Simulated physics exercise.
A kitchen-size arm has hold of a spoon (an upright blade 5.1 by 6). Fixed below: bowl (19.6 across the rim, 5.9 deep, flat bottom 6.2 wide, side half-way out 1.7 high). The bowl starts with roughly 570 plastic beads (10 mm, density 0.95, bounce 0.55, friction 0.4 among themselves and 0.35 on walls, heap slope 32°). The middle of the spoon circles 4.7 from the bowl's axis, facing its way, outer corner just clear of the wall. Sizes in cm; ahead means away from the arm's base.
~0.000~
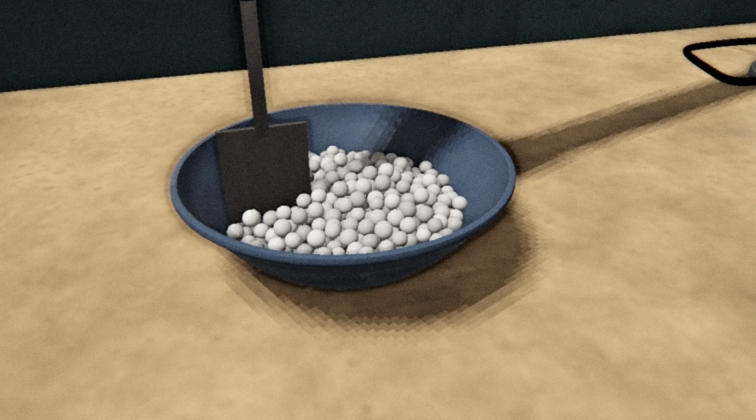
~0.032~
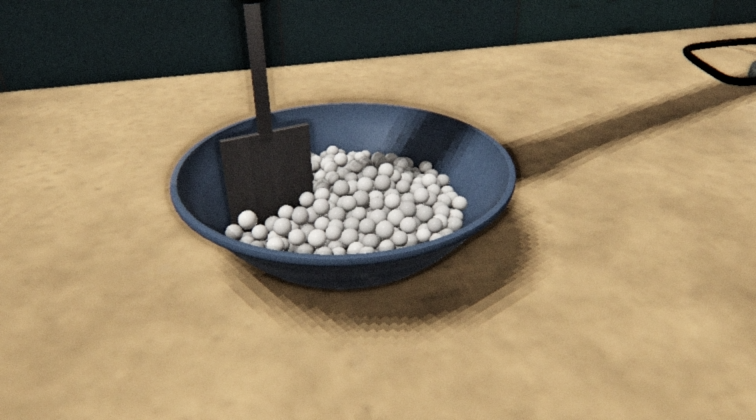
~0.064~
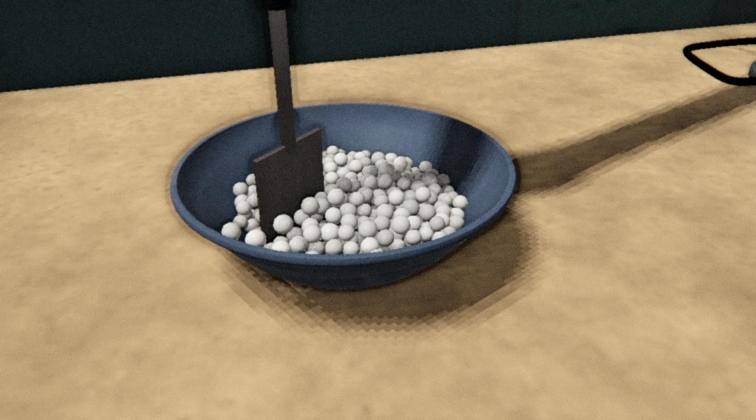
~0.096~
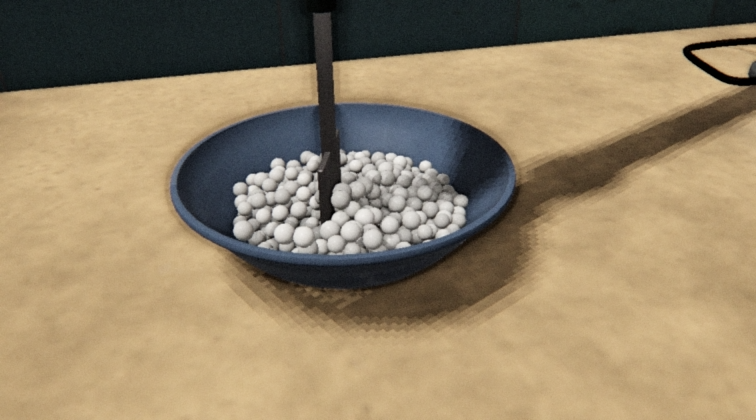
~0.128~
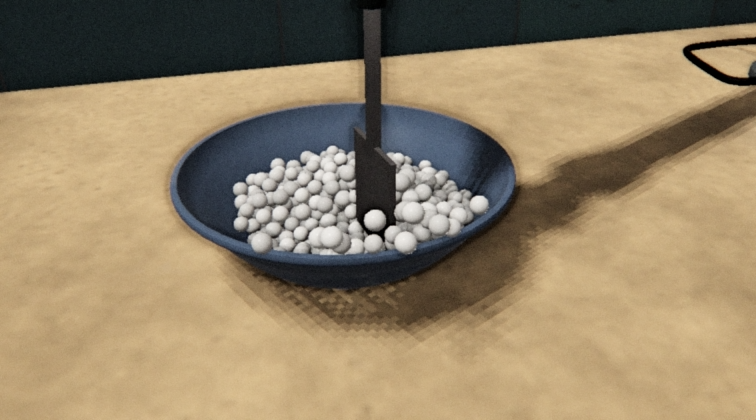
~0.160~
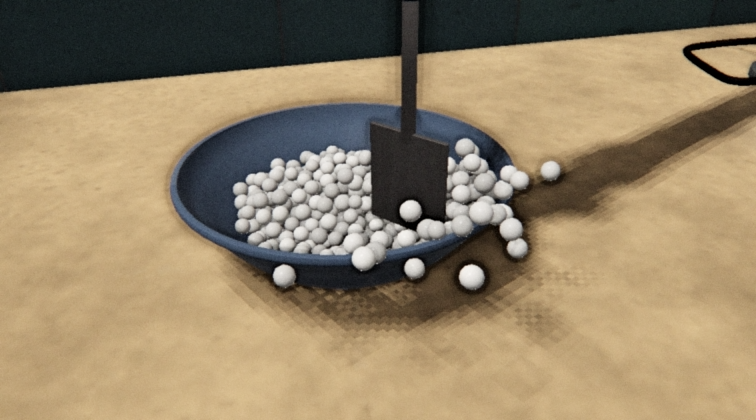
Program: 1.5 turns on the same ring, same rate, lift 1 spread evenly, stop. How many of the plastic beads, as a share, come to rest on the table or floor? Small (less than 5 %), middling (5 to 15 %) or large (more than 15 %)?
Share on the table or floor: Large (more than 15 %).
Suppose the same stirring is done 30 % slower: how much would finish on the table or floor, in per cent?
It would be near 20 per cent.
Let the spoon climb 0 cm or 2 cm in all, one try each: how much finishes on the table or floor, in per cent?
Some 40 and 25 per cent.
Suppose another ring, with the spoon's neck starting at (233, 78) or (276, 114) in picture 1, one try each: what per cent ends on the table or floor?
About 0 and 35 per cent.
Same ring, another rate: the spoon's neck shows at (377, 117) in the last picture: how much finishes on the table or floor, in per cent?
Some 25 per cent.
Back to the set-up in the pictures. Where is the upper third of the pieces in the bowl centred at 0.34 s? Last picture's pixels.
At about (290, 156).
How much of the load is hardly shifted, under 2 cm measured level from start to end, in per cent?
Some 40 per cent.
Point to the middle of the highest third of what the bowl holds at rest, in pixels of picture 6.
Near (342, 205).
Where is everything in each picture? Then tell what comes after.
The first frame shows spoon neck at (259, 101), 0° round; upper third of the load around (354, 196), from x 235 to 460, top at y 155; 566 in the bowl.
The second frame shows spoon neck at (262, 106), 12° round; upper third of the load around (354, 196), from x 235 to 460, top at y 155.
The third frame shows spoon neck at (286, 117), 40° round; upper third of the load around (352, 201), from x 230 to 460, top at y 155.
The fourth frame shows spoon neck at (327, 122), 68° round; upper third of the load around (367, 200), from x 240 to 460, top at y 155.
The fifth frame shows spoon neck at (373, 118), 97° round; upper third of the load around (396, 198), from x 240 to 480, top at y 155; 559 in the bowl, 7 in flight or on the tool.
The sixth frame shows spoon neck at (409, 106), 126° round; upper third of the load around (420, 184), from x 240 to 550, top at y 150; 550 in the bowl, 16 in flight or on the tool.
By 0.34 s, 284° round, highest piece 11 above the table; 460 in the bowl, 44 on the table or floor, 62 in flight or on the tool.
By 0.51 s, 83° round, highest piece 8 above the table; 392 in the bowl, 143 on the table or floor, 31 in flight or on the tool.
By 0.80 s, 180° round, highest piece 5 above the table; 375 in the bowl, 191 on the table or floor.
By 1.50 s, 180° round, highest piece 4 above the table; 375 in the bowl, 191 on the table or floor.
Final count, 375 in the bowl, 191 on the table or floor. That is 34 % on the table or floor.
